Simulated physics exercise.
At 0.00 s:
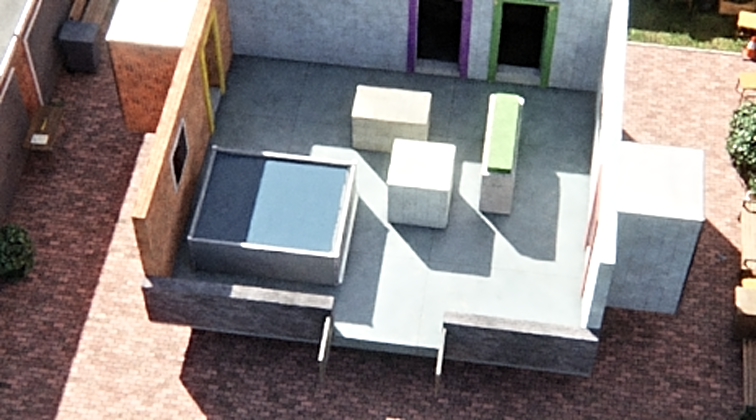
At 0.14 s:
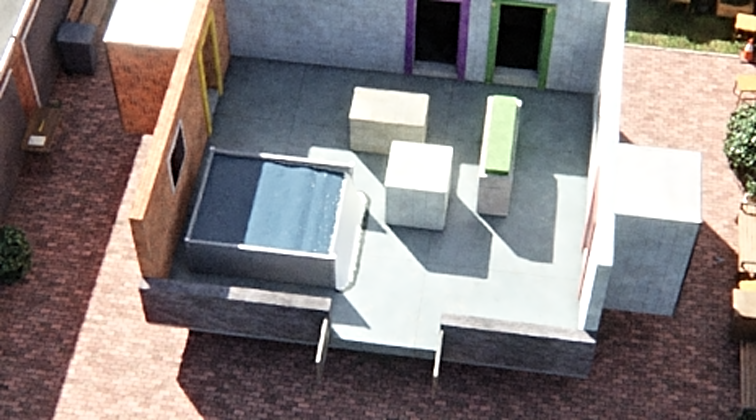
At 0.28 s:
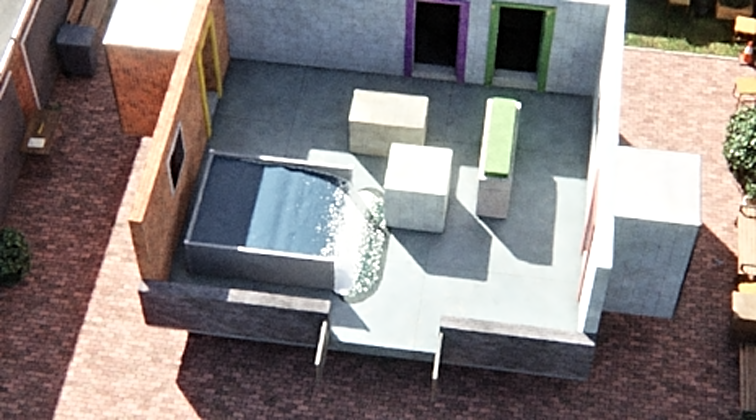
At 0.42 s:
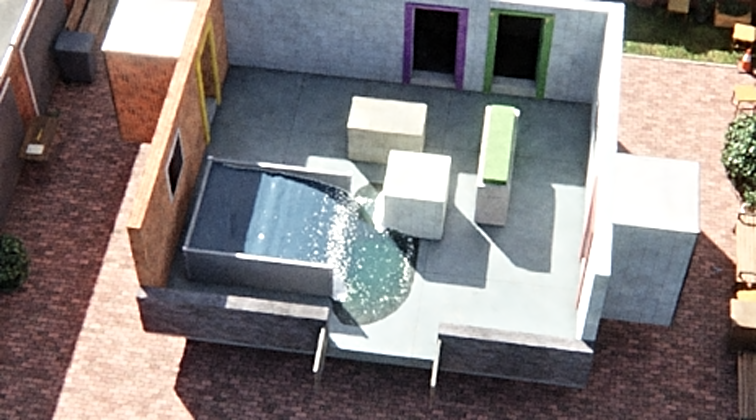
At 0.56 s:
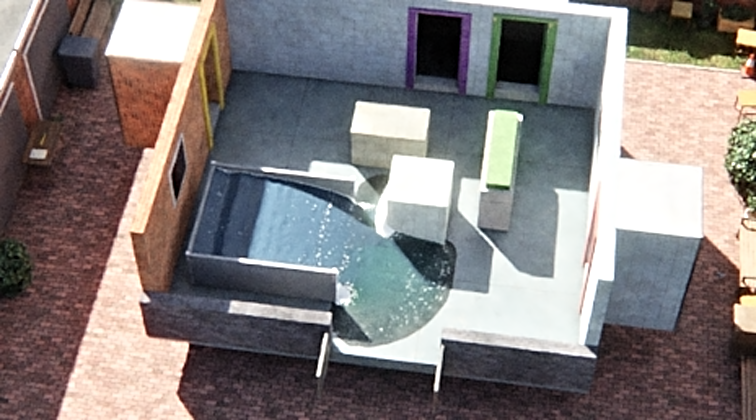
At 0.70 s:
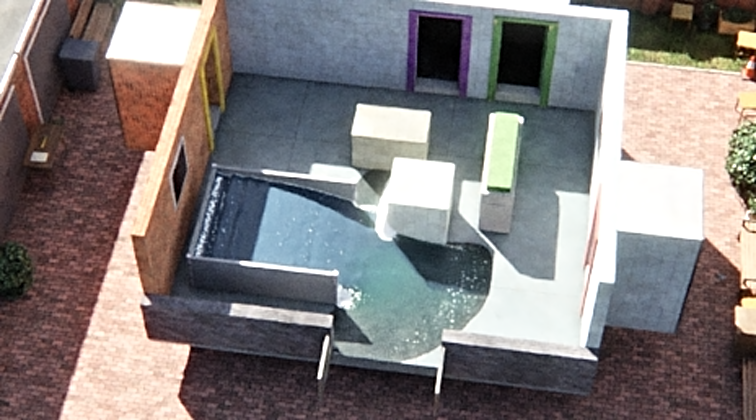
At first, an open tank of still water sits at the left of a walled grey court with pale blocks and purple and green doorways. Water then pours out through the tank's right side, foaming onto the dry floor, and spreads rightward in a widening rounded pool around the nearest white block.
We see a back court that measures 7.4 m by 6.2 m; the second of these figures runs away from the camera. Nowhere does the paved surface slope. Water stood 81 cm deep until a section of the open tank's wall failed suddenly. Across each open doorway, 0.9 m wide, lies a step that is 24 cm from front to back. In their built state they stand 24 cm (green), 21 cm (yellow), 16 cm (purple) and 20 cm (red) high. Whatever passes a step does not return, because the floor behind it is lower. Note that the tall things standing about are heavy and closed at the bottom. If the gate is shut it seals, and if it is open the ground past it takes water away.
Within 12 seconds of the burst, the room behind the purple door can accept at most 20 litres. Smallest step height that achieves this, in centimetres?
5 cm.
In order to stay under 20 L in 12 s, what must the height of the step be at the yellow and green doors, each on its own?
You'd want about 9.5 centimetres at yellow and about 19 centimetres at green.
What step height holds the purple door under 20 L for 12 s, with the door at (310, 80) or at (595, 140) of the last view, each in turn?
First place around 10.0 cm, second around 20 cm.
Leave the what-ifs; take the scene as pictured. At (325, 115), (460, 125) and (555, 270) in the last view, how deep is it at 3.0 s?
In that order: 0, 1 and 23 cm.
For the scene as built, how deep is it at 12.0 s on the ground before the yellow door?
11.0 cm.
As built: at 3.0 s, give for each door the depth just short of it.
Lab note, cm: Green 0; yellow 11; purple 0; red 35.
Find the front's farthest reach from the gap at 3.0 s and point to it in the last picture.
Lab note: Front tip approx. at (595, 126).
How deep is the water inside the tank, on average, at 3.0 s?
The mean depth is about 21 cm.
After 1.4 s water covers 40 % of the floor, deepest (55 cm) near (383, 233); it has not reached the purple door.
After 3.0 s water covers 65 % of the floor, deepest (44 cm) near (517, 356); it has not reached the purple door.
After 12.0 s water covers 100 % of the floor, deepest (16 cm) near (163, 321); 7 cm at the purple door, 0 litres in over its 16 cm step.
At the purple door as built, the water arrived by 3.8 s and peaked near 10 cm at 8.0 s.
With a step of 4 cm, 34 litres would have come in within the 12 s; with 6.5 cm, 9 litres. So under 20 litres takes about 5 cm.
